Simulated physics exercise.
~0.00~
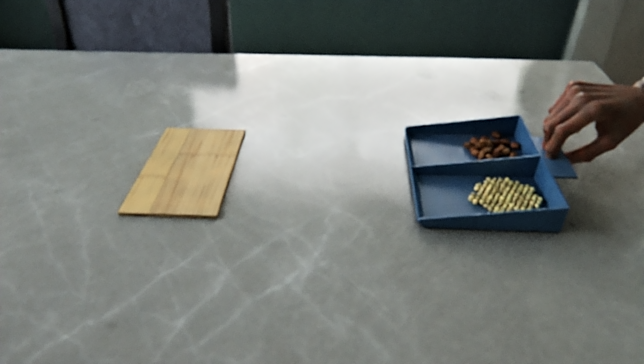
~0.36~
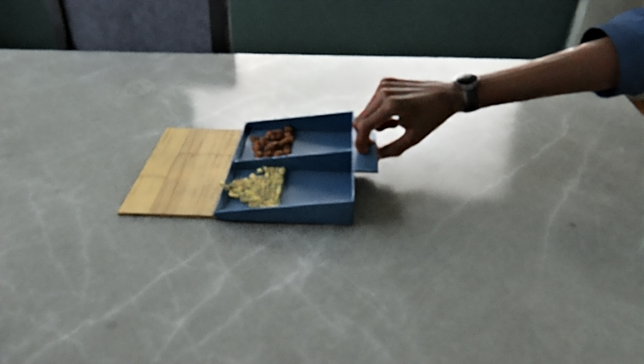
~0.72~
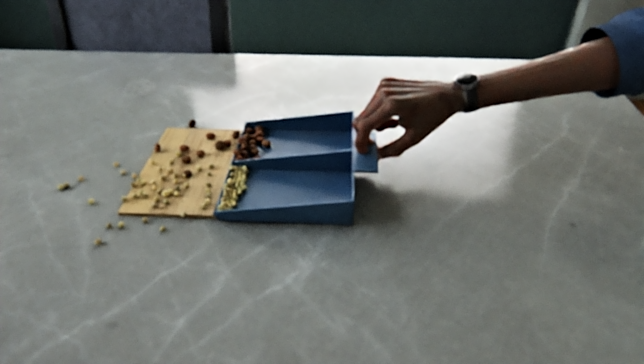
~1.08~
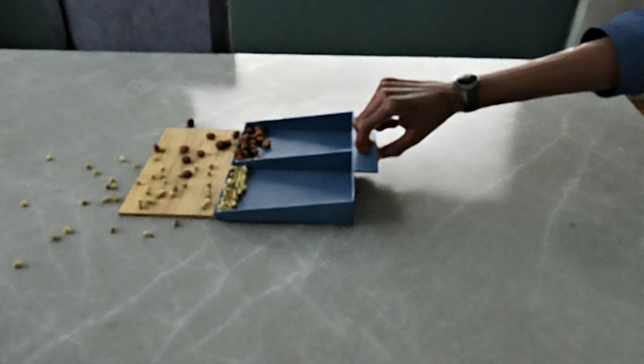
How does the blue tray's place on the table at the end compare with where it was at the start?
It began on the right side of the table, well apart from the wooden board, and ended farther left, up against the board's right edge.
On a gray marbled table, a hand slid a blue tray of brown and pale pieces left until it stopped against a flat wooden board, and pieces from both piles spilled over the board, some pale ones landing on the table beyond.
